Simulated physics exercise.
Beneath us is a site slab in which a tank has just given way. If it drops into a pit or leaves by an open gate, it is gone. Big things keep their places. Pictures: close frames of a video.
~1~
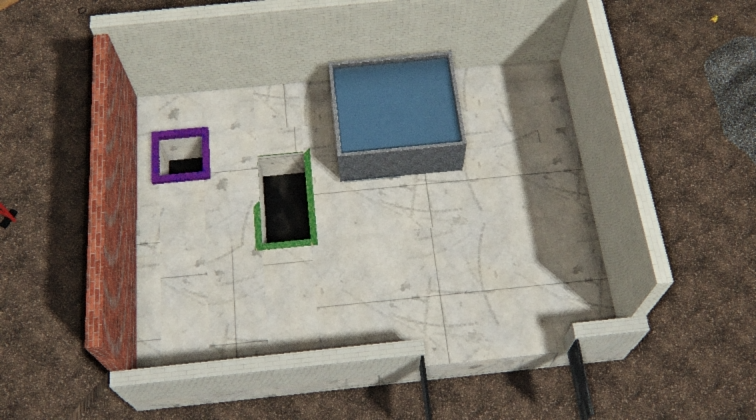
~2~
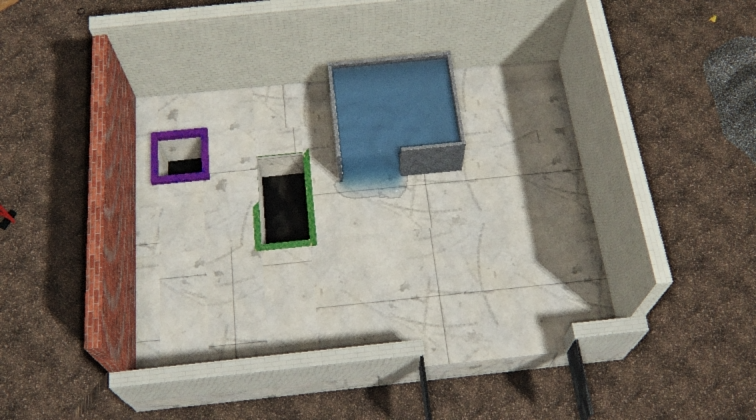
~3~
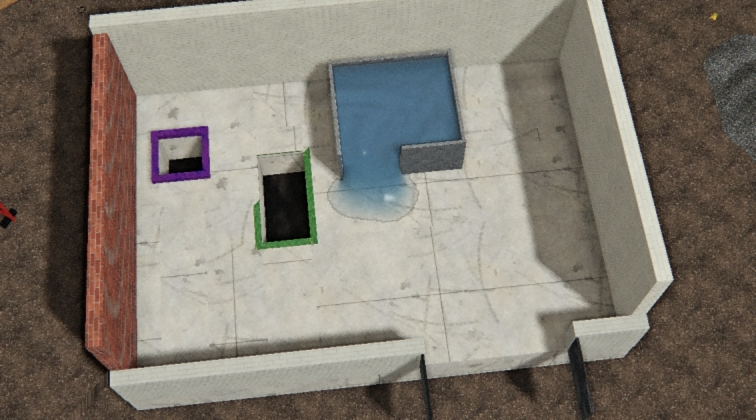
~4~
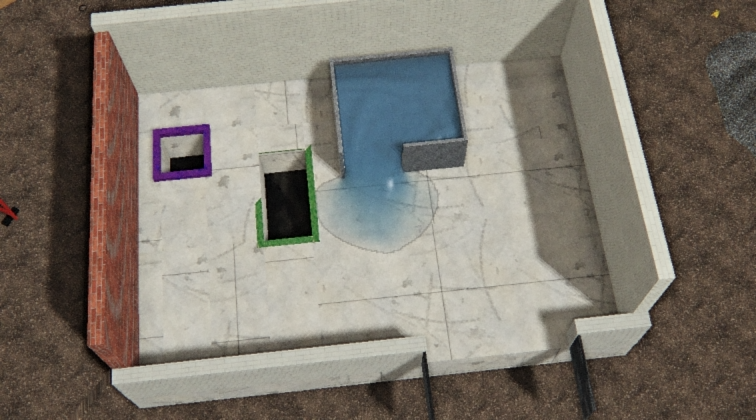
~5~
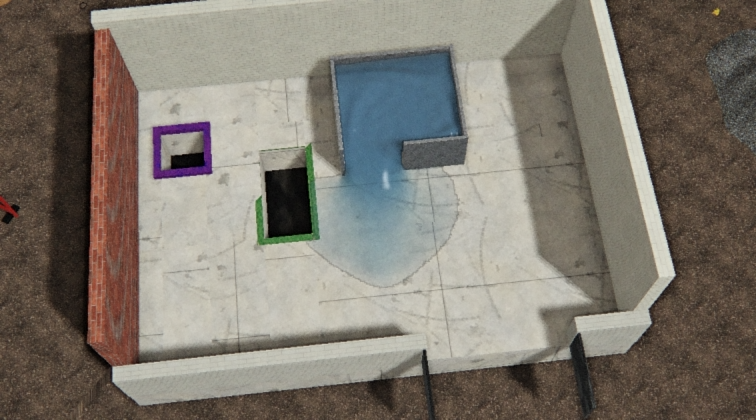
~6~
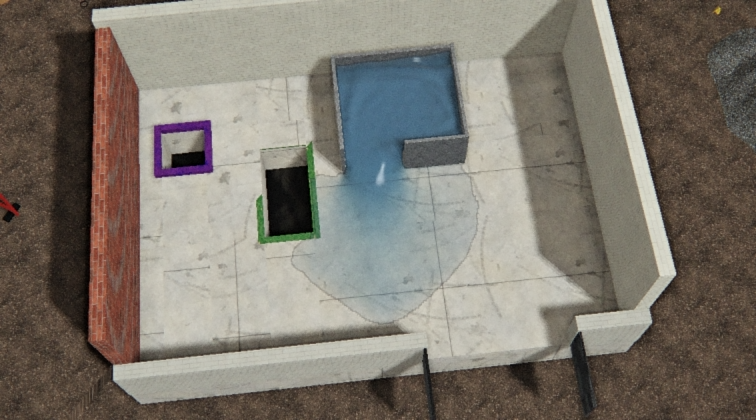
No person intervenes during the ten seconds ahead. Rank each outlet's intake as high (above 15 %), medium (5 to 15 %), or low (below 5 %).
Intake: The gate is high; the purple pit is low; the green pit is high.
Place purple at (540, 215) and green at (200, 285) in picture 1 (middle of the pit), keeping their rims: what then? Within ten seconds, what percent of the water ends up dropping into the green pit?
Result - green pit: 25 %.
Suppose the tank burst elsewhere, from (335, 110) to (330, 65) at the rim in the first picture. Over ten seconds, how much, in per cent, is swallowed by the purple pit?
Purple: 25 %.
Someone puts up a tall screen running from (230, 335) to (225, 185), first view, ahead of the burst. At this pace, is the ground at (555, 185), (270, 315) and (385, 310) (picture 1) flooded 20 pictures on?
Point by point: First spared, next swamped, last swamped.
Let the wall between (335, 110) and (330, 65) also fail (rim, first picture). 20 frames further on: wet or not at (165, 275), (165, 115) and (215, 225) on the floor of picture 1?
Spot by spot: Soaked through, then soaked through, then soaked through.
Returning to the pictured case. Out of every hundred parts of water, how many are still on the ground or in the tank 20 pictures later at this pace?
It comes to roughly 80 per cent.
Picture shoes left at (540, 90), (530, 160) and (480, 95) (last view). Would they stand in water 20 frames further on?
Left dry; left dry; left dry.
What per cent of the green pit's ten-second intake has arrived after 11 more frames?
Share at that point: Roughly 20 %.
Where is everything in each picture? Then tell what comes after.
The water tank at (396, 105) is whole and still, in the first frame.
Water pours out at (371, 167) and has run to (338, 184), in the second frame.
Water pours out at (372, 167) and has run to (394, 217), in the third frame.
The front is at (396, 246), out from the gap at (374, 165), in the fourth frame.
The front is at (380, 282), out from the gap at (374, 163), in the fifth frame.
Water pours out at (375, 162) and has run to (378, 318), in the sixth frame.
A moment on, water covers 30 % of the floor; the gate 1 %, the purple pit 0 %, the green pit 2 %.
Next, water covers 35 % of the floor; the gate 6 %, the purple pit 0 %, the green pit 4 %.
Then, water covers 45 % of the floor; the gate 14 %, the purple pit 0 %, the green pit 6 %.
Later, water covers 60 % of the floor; the gate 24 %, the purple pit 1 %, the green pit 9 %.
In the end, water covers 85 % of the floor; the gate 31 %, the purple pit 1 %, the green pit 18 %.
